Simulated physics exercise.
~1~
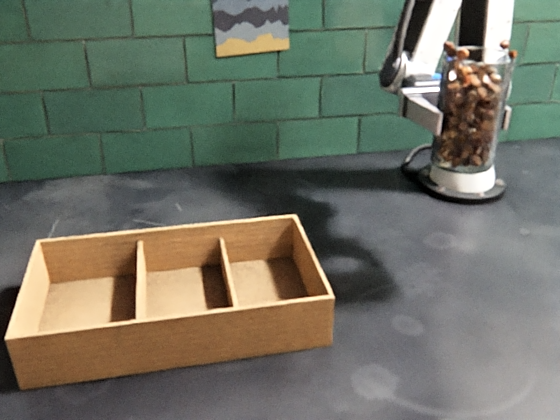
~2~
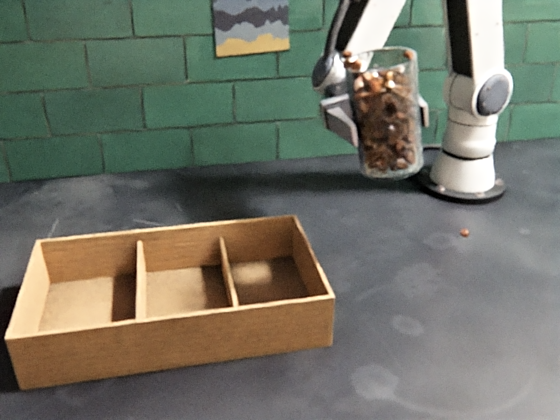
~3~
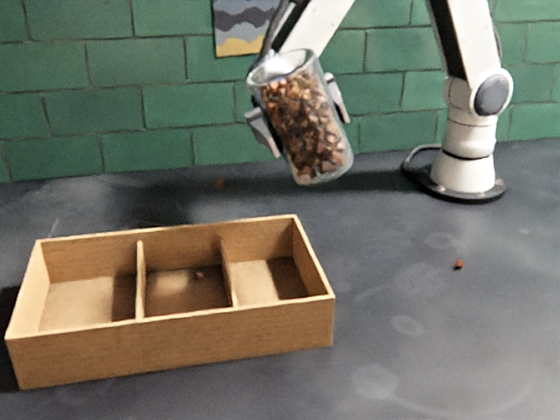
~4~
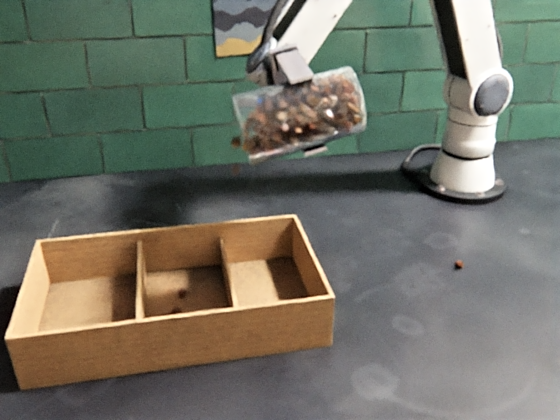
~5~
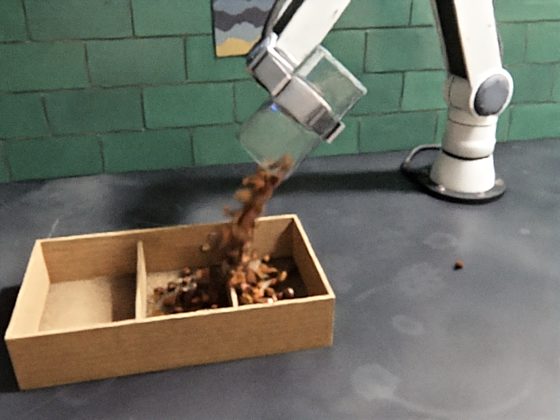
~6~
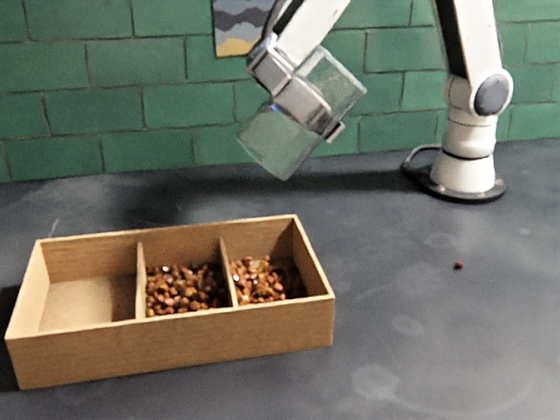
A white and grey robot arm holds a clear cup full of brown pellets at the right of a dark tabletop, seen from the front and slightly above, with a green brick wall behind. An open wooden box with three compartments sits at the left. The arm carries the cup left, dropping a stray pellet on the table, and tips it onto its side above the box. It then turns the cup further over, and the pellets pour out in a stream. The emptied cup stays tilted while the pellets rest in the middle and right compartments, leaving the left one empty.
